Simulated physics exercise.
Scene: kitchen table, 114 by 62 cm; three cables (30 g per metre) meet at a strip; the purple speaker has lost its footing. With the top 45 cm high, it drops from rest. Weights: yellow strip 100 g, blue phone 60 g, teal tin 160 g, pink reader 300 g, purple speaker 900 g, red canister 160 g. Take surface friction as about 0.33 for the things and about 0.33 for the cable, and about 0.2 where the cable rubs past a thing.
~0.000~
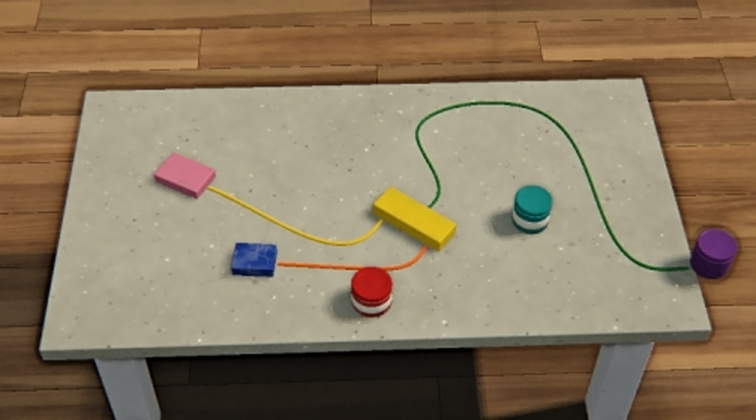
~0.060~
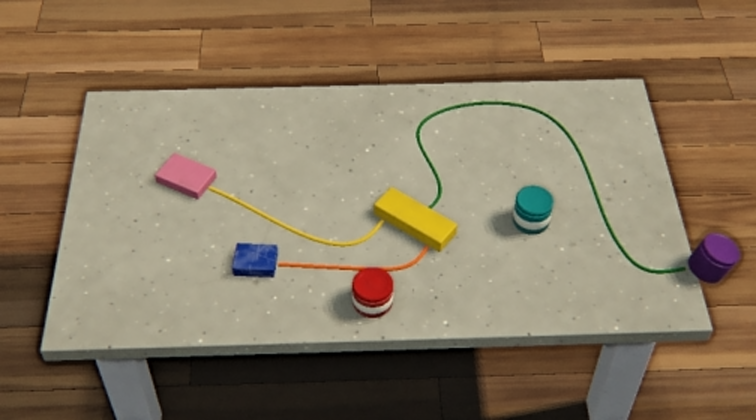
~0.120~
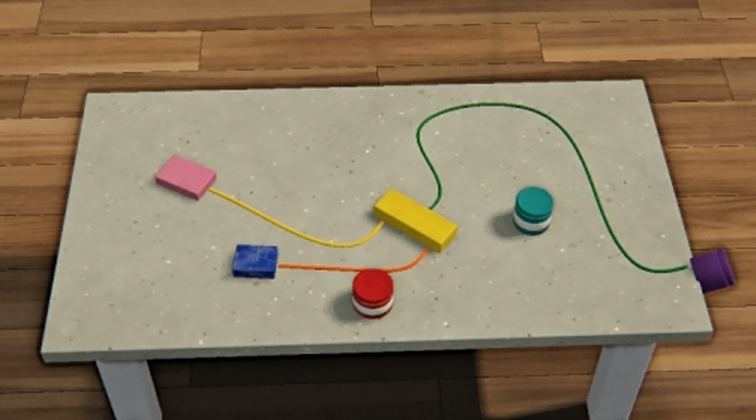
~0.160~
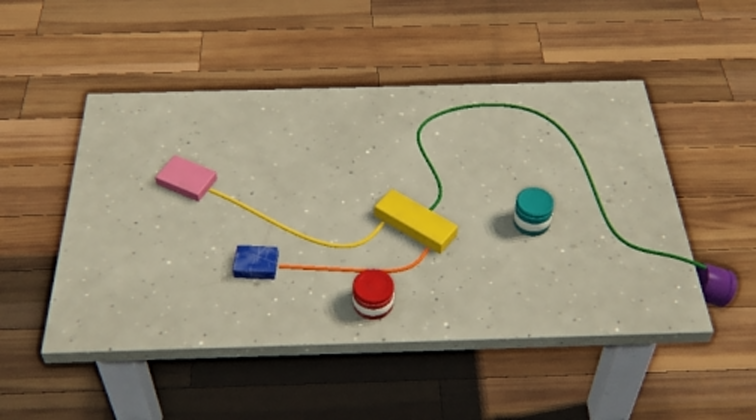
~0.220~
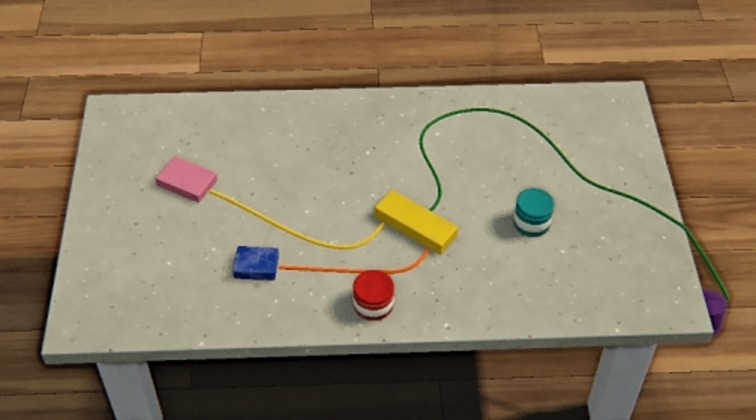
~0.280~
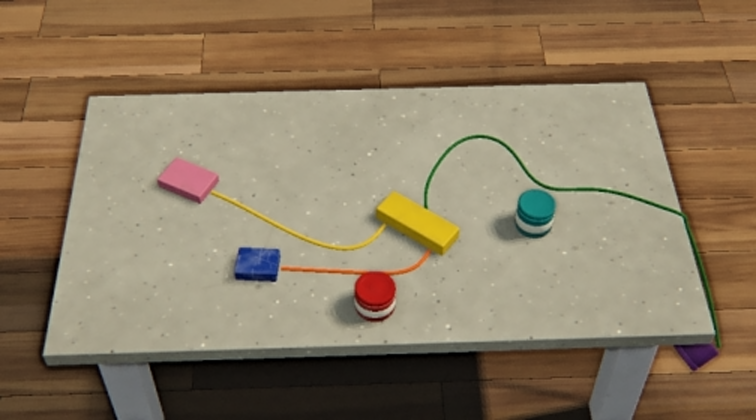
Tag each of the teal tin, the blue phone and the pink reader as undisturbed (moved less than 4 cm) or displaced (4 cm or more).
Tags: Teal tin - undisturbed, blue phone - undisturbed, pink reader - undisturbed.
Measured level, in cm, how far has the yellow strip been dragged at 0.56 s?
About 4 cm.
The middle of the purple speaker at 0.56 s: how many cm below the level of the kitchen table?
I'd say close to 40 centimetres below.
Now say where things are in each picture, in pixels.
In the first picture, shows, teal tin (534, 199); blue phone (254, 256); pink reader (184, 172); green cable runs through (436, 177) (436, 113) (536, 110) (590, 179) (628, 256).
In the second picture, shows, purple speaker (718, 248); green cable runs through (437, 177) (536, 110) (628, 257).
In the third picture, shows, purple speaker (712, 272); green cable runs through (437, 179) (537, 111) (629, 258).
In the fourth picture, shows, purple speaker (711, 285); green cable runs through (438, 179) (537, 113) (644, 250).
In the fifth picture, shows, purple speaker (705, 313); green cable runs through (437, 180) (539, 131).
In the sixth picture, shows, teal tin (537, 203); blue phone (257, 260); pink reader (187, 176); green cable runs through (430, 178) (497, 140) (577, 190) (685, 217).
After 0.6 s, the strip's end of the green cable at (452, 222); yellow strip 4 cm off its start, purple speaker over the edge.
After 0.8 s, the strip's end of the green cable at (452, 222); yellow strip 4 cm off its start, purple speaker over the edge.
After 1.1 s, the strip's end of the green cable at (452, 222); yellow strip 4 cm off its start at (438, 219), purple speaker over the edge.
After 1.4 s, the strip's end of the green cable at (452, 222); yellow strip 4 cm off its start, purple speaker over the edge.
After 2.6 s, the strip's end of the green cable at (452, 222); teal tin 1 cm off its start at (538, 205), blue phone 0 cm off its start at (257, 260), pink reader 0 cm off its start at (187, 176), yellow strip 4 cm off its start at (438, 219).
